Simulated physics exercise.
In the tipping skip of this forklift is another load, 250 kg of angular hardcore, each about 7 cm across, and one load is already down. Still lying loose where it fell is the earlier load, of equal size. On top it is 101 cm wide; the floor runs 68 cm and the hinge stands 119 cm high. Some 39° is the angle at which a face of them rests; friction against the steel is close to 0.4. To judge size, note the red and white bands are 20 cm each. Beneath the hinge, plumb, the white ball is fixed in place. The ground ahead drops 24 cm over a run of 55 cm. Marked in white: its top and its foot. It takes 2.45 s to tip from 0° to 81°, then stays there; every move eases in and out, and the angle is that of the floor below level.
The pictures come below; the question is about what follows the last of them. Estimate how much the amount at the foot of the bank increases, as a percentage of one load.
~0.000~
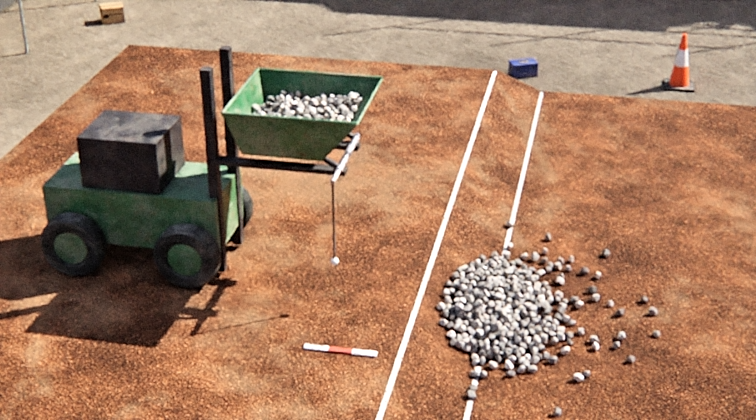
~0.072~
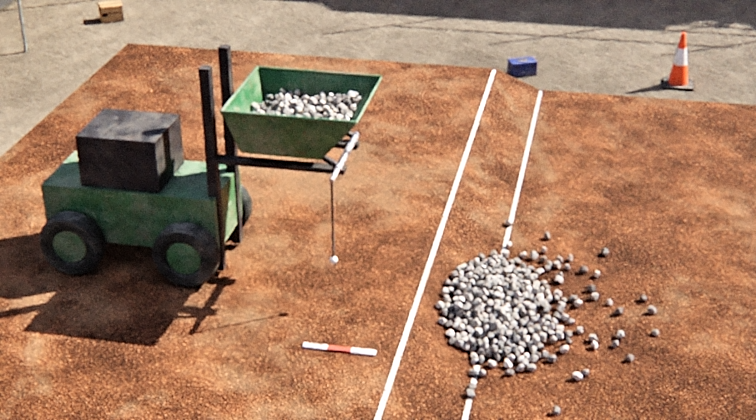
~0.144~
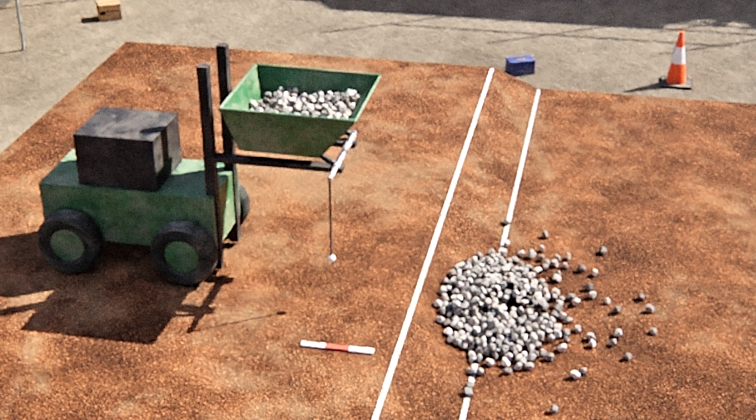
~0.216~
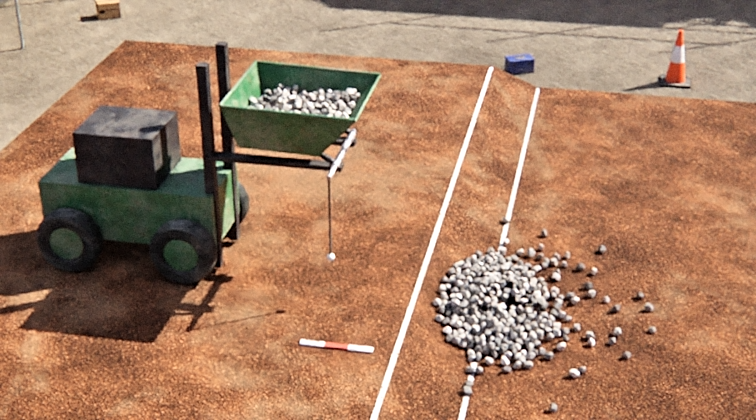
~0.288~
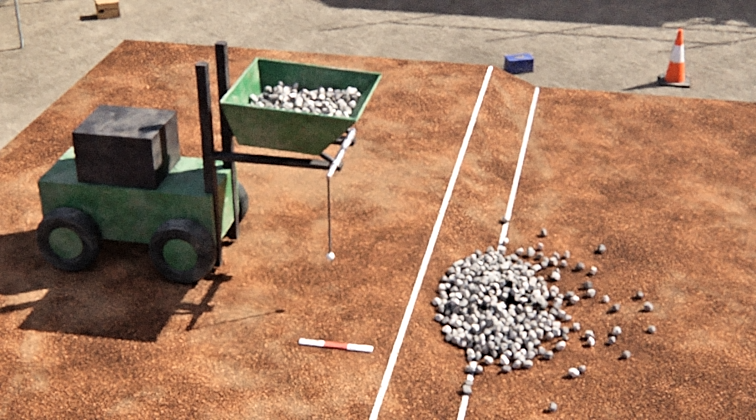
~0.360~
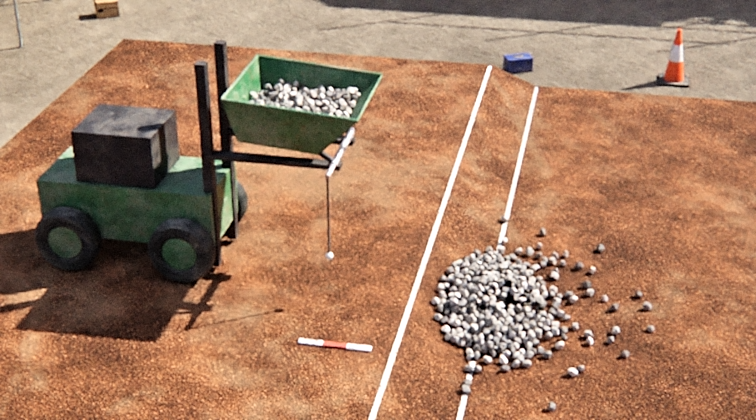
About 38 per cent.
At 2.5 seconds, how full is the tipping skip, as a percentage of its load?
Still inside: Some 30 %.
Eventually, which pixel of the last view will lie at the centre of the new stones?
I'd put their centre close to (468, 281).
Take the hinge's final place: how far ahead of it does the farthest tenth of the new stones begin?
Ahead of it by roughly 150 cm.
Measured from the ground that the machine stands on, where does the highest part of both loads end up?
About 20 cm above it.
After 1.8 s the floor is at 68°; in per cent of one load, 100 in the tipping skip, 36 on the top or the slope, 64 at the foot of the bank; the foremost stones are at (626, 319).
After 2.5 s the floor is at 81°; in per cent of one load, 32 in the tipping skip, 102 on the top or the slope, 66 at the foot of the bank; the foremost stones are at (626, 319).
After 2.9 s the floor is at 81°; in per cent of one load, 7 in the tipping skip, 107 on the top or the slope, 86 at the foot of the bank; the foremost stones are at (626, 319).
After 5.3 s the floor is at 81°; in per cent of one load, 0 in the tipping skip, 99 on the top or the slope, 101 at the foot of the bank; the foremost stones are at (630, 314). Net gain at the foot of the bank, 38.
